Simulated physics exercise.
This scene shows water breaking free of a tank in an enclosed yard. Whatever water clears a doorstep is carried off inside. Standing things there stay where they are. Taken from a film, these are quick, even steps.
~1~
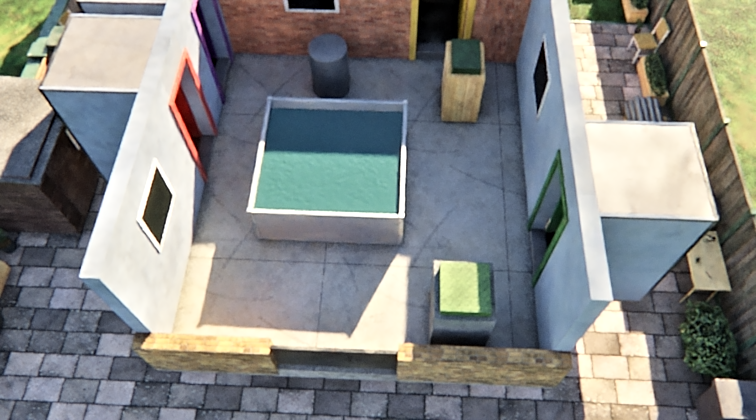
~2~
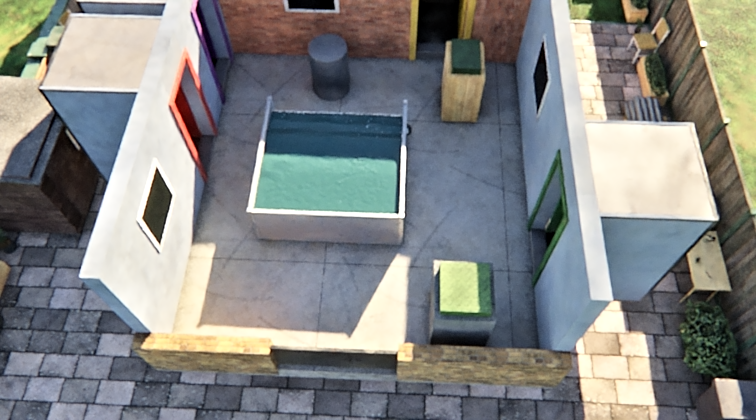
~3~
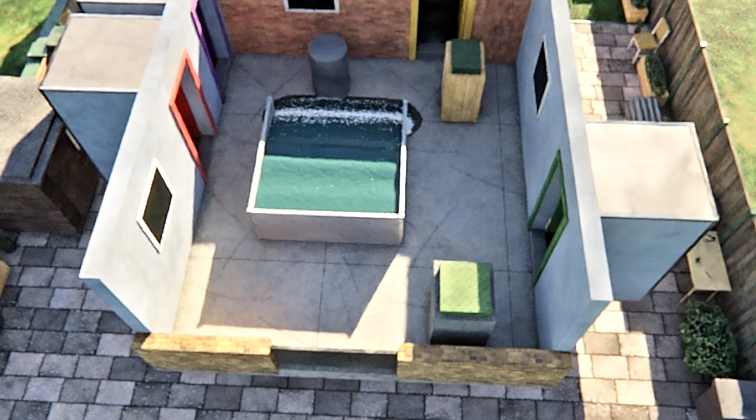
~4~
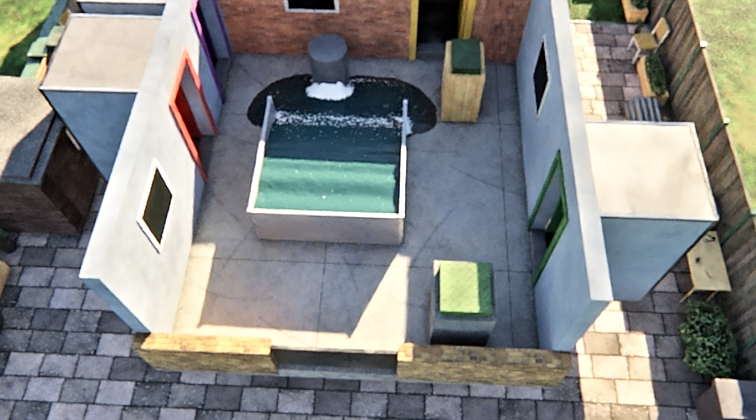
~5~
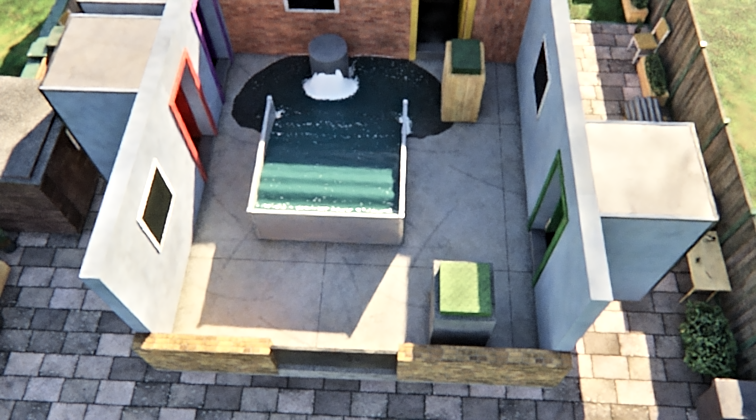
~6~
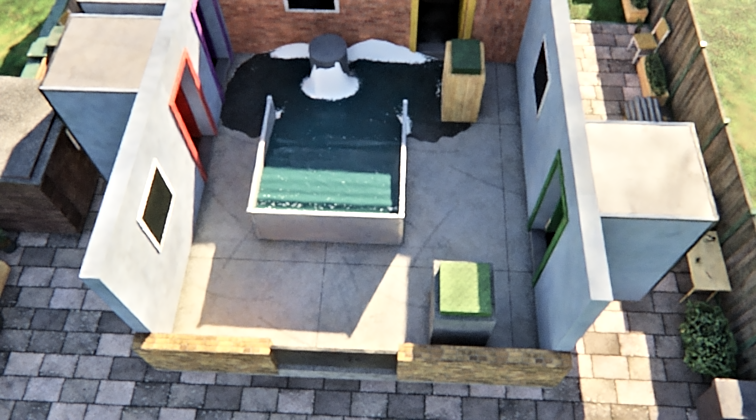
In a walled yard, the far side of an open tank of still green water gave way, and the water poured out, spread across the paving, and foamed around a gray cylinder and along the brick wall.
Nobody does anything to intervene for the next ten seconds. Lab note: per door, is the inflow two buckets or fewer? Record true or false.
Yellow door false; purple door false; green door false; red door false.
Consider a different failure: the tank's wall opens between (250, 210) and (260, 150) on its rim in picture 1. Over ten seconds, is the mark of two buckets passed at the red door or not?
Result - red door: Beyond the limit.
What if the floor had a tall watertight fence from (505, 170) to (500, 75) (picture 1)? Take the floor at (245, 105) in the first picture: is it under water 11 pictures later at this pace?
Soaked.
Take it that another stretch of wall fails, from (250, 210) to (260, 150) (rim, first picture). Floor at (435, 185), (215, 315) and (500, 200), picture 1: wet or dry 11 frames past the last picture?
Sequence: Spared / wetted / spared.
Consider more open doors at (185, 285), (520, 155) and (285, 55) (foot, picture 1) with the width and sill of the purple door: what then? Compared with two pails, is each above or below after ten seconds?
Well, the first is below the limit, the next is below the limit, and the last is above the limit.
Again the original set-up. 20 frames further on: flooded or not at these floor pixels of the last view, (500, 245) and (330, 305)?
First spot soaked, second spot spared.
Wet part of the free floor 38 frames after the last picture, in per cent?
Close to 95 %.
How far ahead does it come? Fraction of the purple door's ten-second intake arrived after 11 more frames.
My estimate: Close to 35 per cent.
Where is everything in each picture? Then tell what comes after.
In the first frame, still water in the open tank at (332, 157).
In the second frame, water pours out on the open tank's far side and has run to a hidden place.
In the third frame, the front is at (415, 115), out from the gap on the open tank's far side.
In the fourth frame, water pours out on the open tank's far side and has run to (263, 94).
In the fifth frame, water pours out on the open tank's far side and has run to (441, 89).
In the sixth frame, water pours out on the open tank's far side and has run to (438, 61).
A moment on, water covers 30 % of the floor; the yellow door under two buckets in, the purple door under two buckets in, the green door not reached, the red door not reached.
Next, water covers 40 % of the floor; the yellow door over two buckets in, the purple door far over two buckets in, the green door not reached, the red door wet at the sill, nothing in.
Then, water covers 75 % of the floor; the yellow door far over two buckets in, the purple door far over two buckets in, the green door wet at the sill, nothing in, the red door under two buckets in.
Later, water covers 95 % of the floor; the yellow door far over two buckets in, the purple door far over two buckets in, the green door wet at the sill, nothing in, the red door over two buckets in.
In the end, water covers 100 % of the floor; the yellow door far over two buckets in, the purple door far over two buckets in, the green door over two buckets in, the red door over two buckets in.
